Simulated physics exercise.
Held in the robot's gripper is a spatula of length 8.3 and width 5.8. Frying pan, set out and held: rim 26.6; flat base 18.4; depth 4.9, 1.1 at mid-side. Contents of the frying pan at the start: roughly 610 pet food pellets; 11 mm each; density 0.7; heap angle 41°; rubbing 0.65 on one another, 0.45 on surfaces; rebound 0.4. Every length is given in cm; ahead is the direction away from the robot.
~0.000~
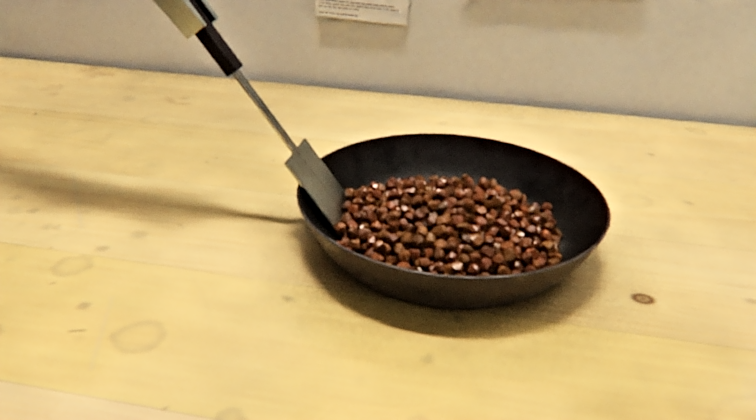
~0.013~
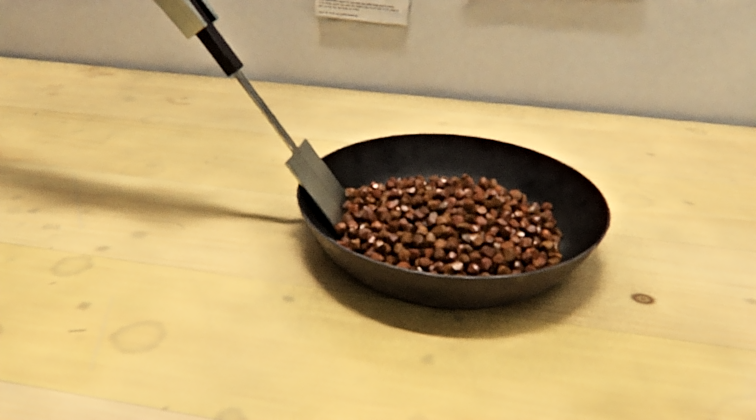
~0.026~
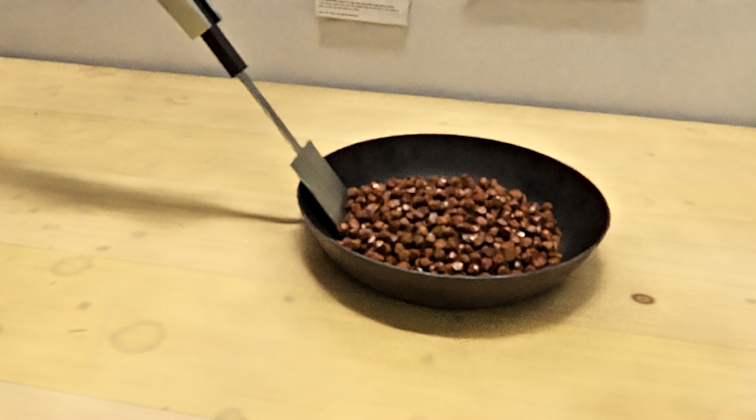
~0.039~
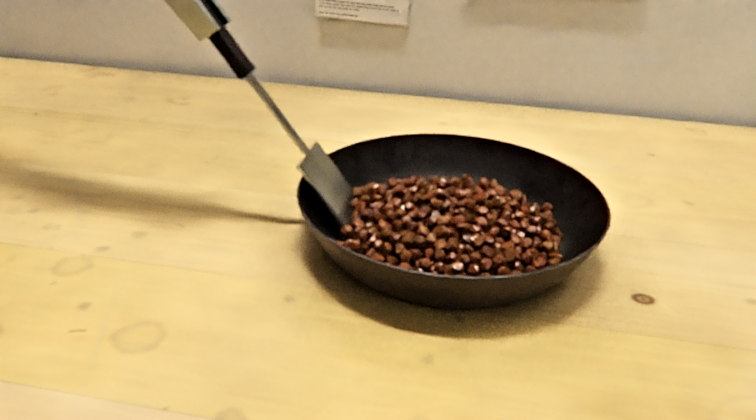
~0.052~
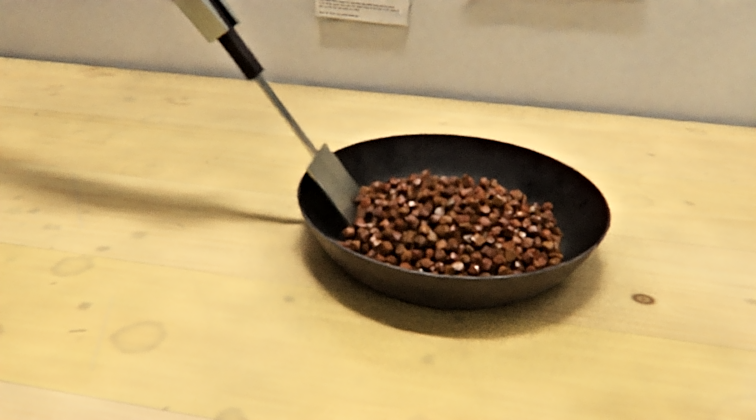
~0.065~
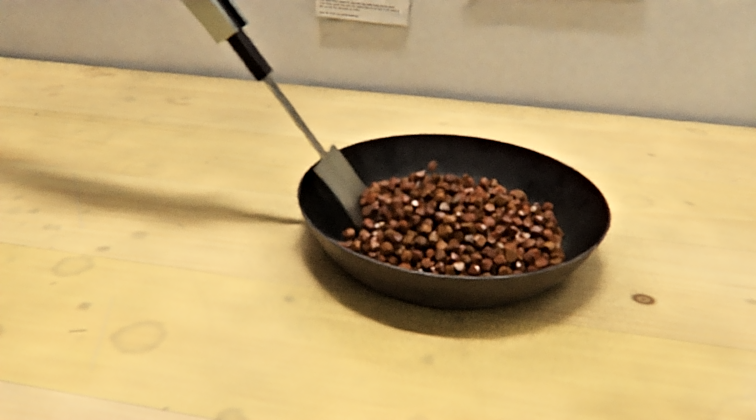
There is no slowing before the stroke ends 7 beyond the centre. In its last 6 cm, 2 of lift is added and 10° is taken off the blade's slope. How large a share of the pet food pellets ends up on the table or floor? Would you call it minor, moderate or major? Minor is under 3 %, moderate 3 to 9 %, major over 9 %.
I would call it minor.
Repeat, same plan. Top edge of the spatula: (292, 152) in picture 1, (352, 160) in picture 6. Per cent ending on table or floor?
Around 10 per cent finishes there.
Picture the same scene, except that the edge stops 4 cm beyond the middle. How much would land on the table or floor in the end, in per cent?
Close to 0 per cent would end on the table or floor.
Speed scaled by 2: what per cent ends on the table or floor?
That comes to some 10 per cent, roughly.
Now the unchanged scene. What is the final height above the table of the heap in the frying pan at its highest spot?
6.5 cm.
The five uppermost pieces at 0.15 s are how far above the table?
About 5 cm.
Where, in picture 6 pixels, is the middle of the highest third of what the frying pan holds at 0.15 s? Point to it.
Roughly pixel (475, 215).
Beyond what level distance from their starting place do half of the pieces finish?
The figure is about 3 cm.
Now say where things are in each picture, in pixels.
Spatula top edge at (295, 150), sloping 53°; upper third of the load around (448, 214), from x 340 to 555, top at y 180; 611 in the frying pan, in the first frame.
Spatula top edge at (295, 150), sloping 53°; upper third of the load around (448, 214), from x 340 to 555, top at y 180, in the second frame.
Spatula top edge at (299, 151), sloping 53°; upper third of the load around (448, 214), from x 340 to 555, top at y 180, in the third frame.
Spatula top edge at (307, 153), sloping 53°; upper third of the load around (444, 213), from x 340 to 560, top at y 180, in the fourth frame.
Spatula top edge at (316, 155), sloping 53°; upper third of the load around (442, 212), from x 340 to 560, top at y 175, in the fifth frame.
Spatula top edge at (324, 156), sloping 53°; upper third of the load around (445, 211), from x 340 to 560, top at y 165; 611 in the frying pan, in the sixth frame.
After 0.15 s, sloping 53°, highest piece 5 above the table; 611 in the frying pan.
After 0.23 s, sloping 49°, highest piece 5 above the table; 611 in the frying pan.
After 0.47 s, sloping 43°, highest piece 6 above the table; 611 in the frying pan.
After 1.52 s, sloping 43°, highest piece 6 above the table; 611 in the frying pan.
At rest, 611 in the frying pan. That is 0 % on the table or floor.
